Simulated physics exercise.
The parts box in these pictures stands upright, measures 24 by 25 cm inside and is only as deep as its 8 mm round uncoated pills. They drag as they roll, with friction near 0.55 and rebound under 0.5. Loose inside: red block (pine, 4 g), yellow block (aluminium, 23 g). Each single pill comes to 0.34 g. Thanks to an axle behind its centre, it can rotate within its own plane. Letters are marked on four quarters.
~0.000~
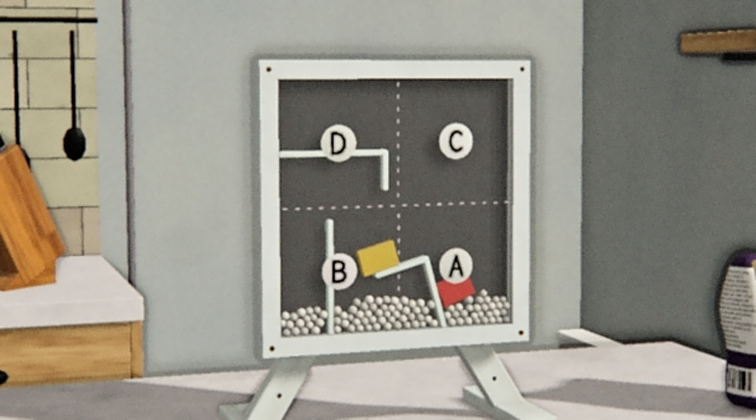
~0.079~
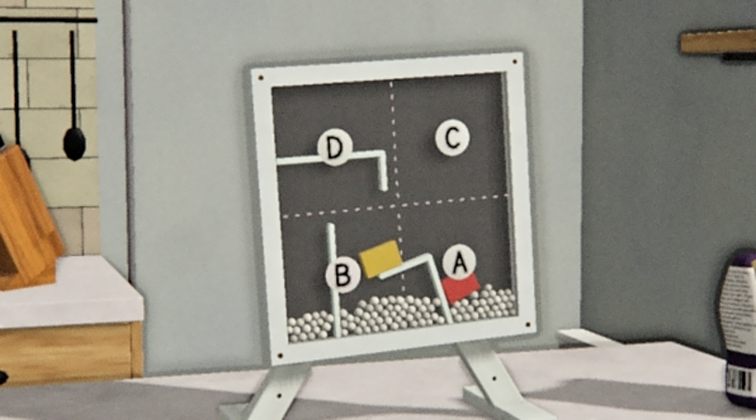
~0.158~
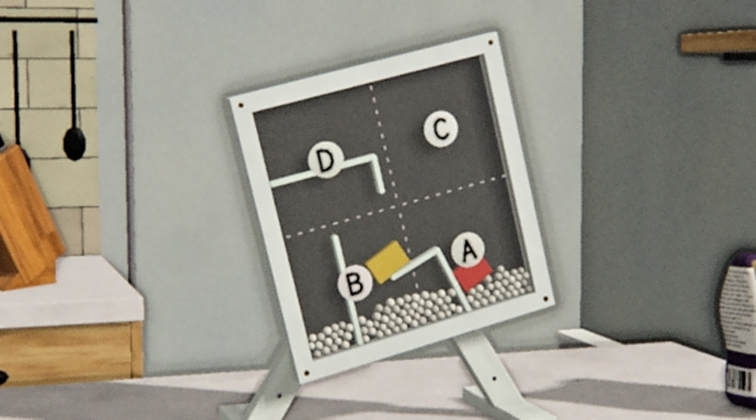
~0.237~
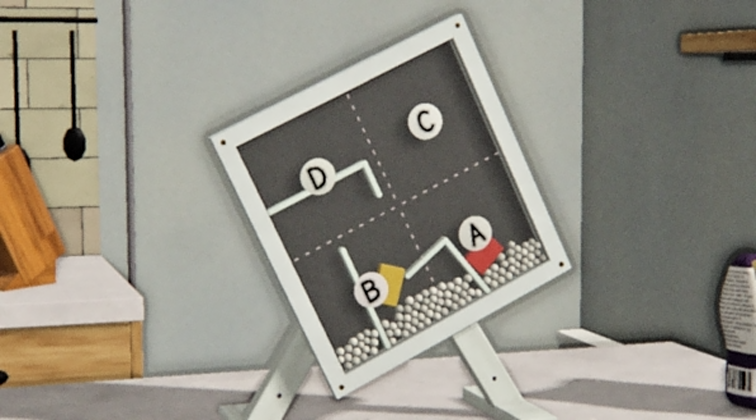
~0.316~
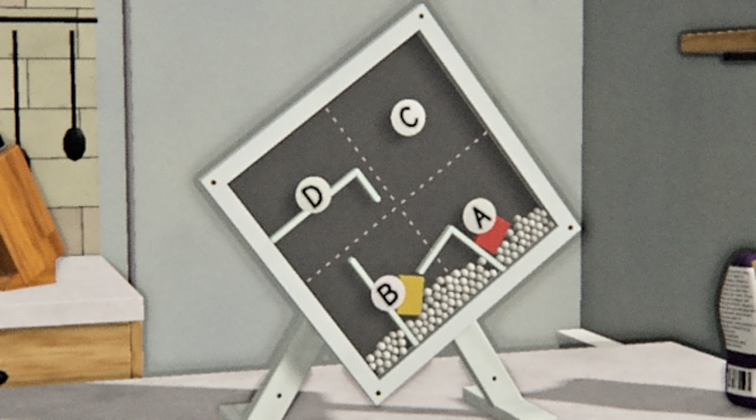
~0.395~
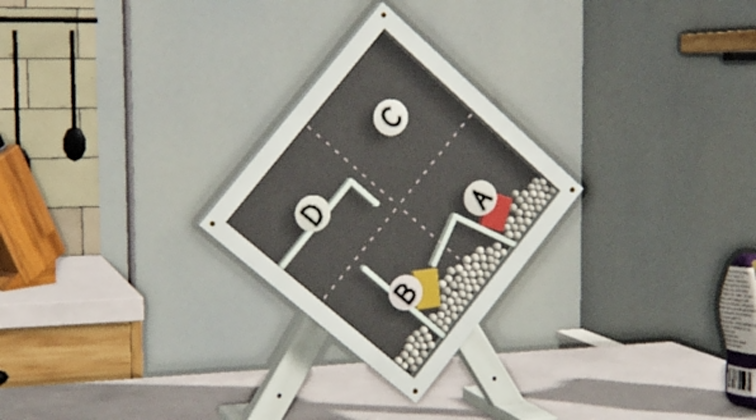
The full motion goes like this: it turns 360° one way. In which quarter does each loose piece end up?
Red block: A; yellow block: A.
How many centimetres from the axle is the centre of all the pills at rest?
Right: About 7 cm; below: About 7 cm.
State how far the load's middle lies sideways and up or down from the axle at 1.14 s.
Roughly 3 centimetres to the right and 5 centimetres below.
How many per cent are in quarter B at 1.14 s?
The share there is around 35 percent.
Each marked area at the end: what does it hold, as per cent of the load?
In per cent: Quarter A holds 85, quarter B holds 10, quarter C holds 5, quarter D holds 0.
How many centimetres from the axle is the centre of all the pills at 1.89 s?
The middle sits around 4 cm right and 3 cm below.
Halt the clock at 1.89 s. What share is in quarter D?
The share there is near 35 %.
After 1.14 s, it stands 162° anticlockwise; the pills' middle is 3 cm right of and 5 cm below the centre; B 35 %, C 15 %, D 45 %; red block in D; yellow block in D.
After 1.89 s, it has come round 275° anticlockwise; the pills' middle is 4 cm right of and 3 cm below the centre; A 20 %, B 5 %, C 40 %, D 35 %; red block in C; yellow block in B.
After 2.52 s, it has come round 360° anticlockwise; the pills' middle is 8 cm right of and 6 cm below the centre; A 85 %, B 5 %, C 10 %; red block in A; yellow block in A.
At rest by 3.6 s, it has come round 360° anticlockwise; A 85 %, B 10 %, C 5 %, D 0 %; red block in A; yellow block in A.
